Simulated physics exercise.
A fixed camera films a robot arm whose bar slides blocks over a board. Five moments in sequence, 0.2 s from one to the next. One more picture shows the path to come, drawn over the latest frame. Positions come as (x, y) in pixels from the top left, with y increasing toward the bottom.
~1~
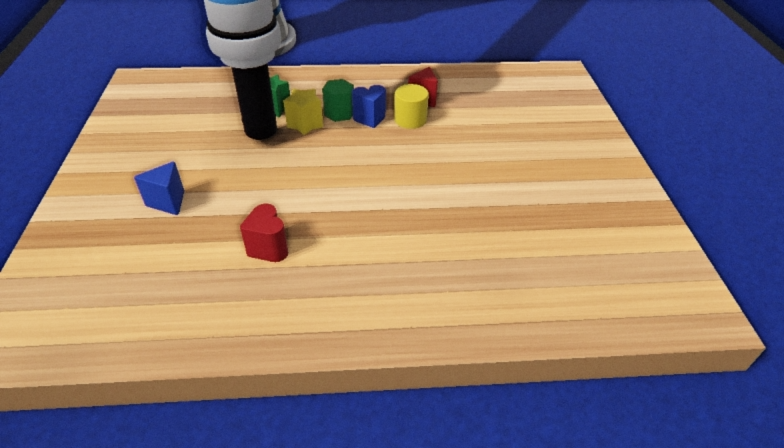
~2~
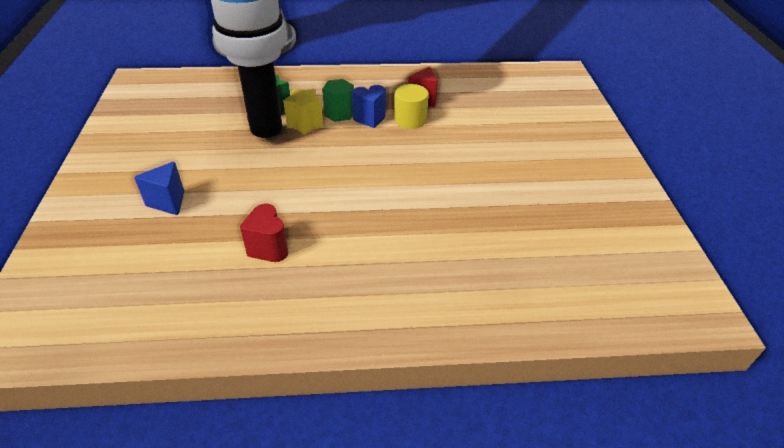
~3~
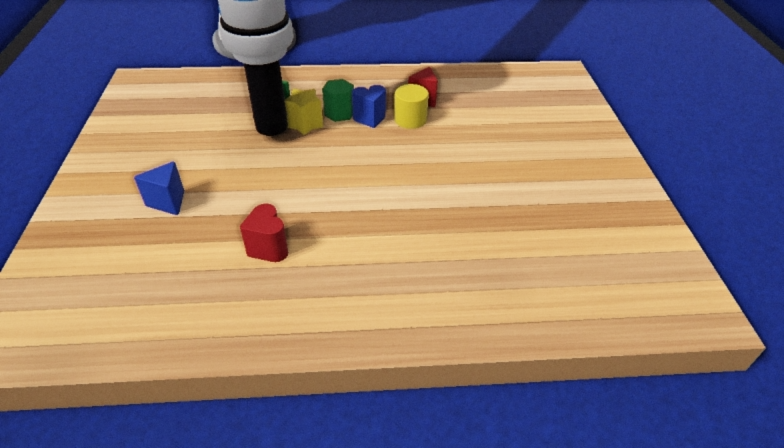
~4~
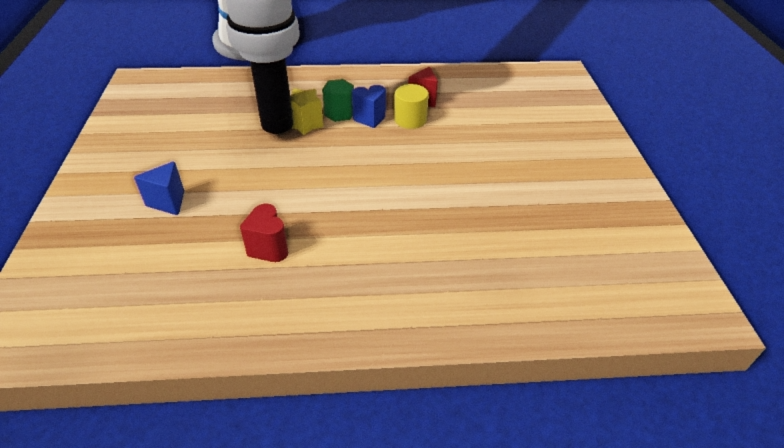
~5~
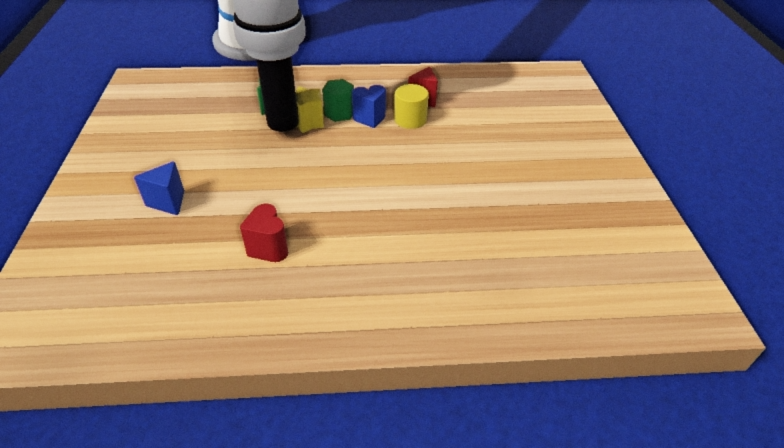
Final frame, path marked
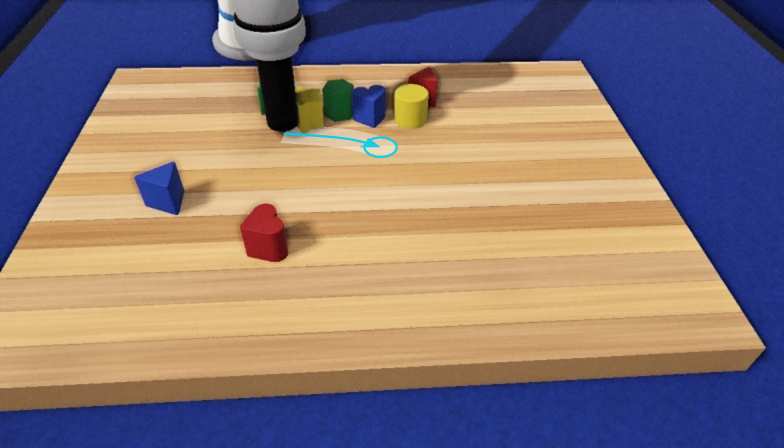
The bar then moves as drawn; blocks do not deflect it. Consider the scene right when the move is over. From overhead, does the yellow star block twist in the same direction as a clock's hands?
Going by the path, no.
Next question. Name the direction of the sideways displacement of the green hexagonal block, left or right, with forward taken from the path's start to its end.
Left side.
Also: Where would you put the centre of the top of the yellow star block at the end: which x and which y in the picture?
Roughly at (322, 92).
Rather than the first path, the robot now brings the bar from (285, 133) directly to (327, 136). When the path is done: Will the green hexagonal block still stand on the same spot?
No, it doesn't check out.
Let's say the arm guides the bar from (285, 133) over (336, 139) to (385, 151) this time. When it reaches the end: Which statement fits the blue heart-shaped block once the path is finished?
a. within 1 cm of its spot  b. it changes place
a: Within 1 cm of its spot.
Drawn move, from (285, 133) through (334, 137) to (381, 147).
On the path given first. One third of the way, bar at (317, 126); yellow star block at (320, 92), turned 40° anticlockwise; green hexagonal block at (344, 81).
Two thirds of the way, bar at (350, 129); yellow star block at (322, 92), turned 55° anticlockwise; green hexagonal block at (345, 80).
At the end, bar at (381, 137); yellow star block at (322, 92), turned 55° anticlockwise; green hexagonal block at (345, 80); blue heart-shaped block still.
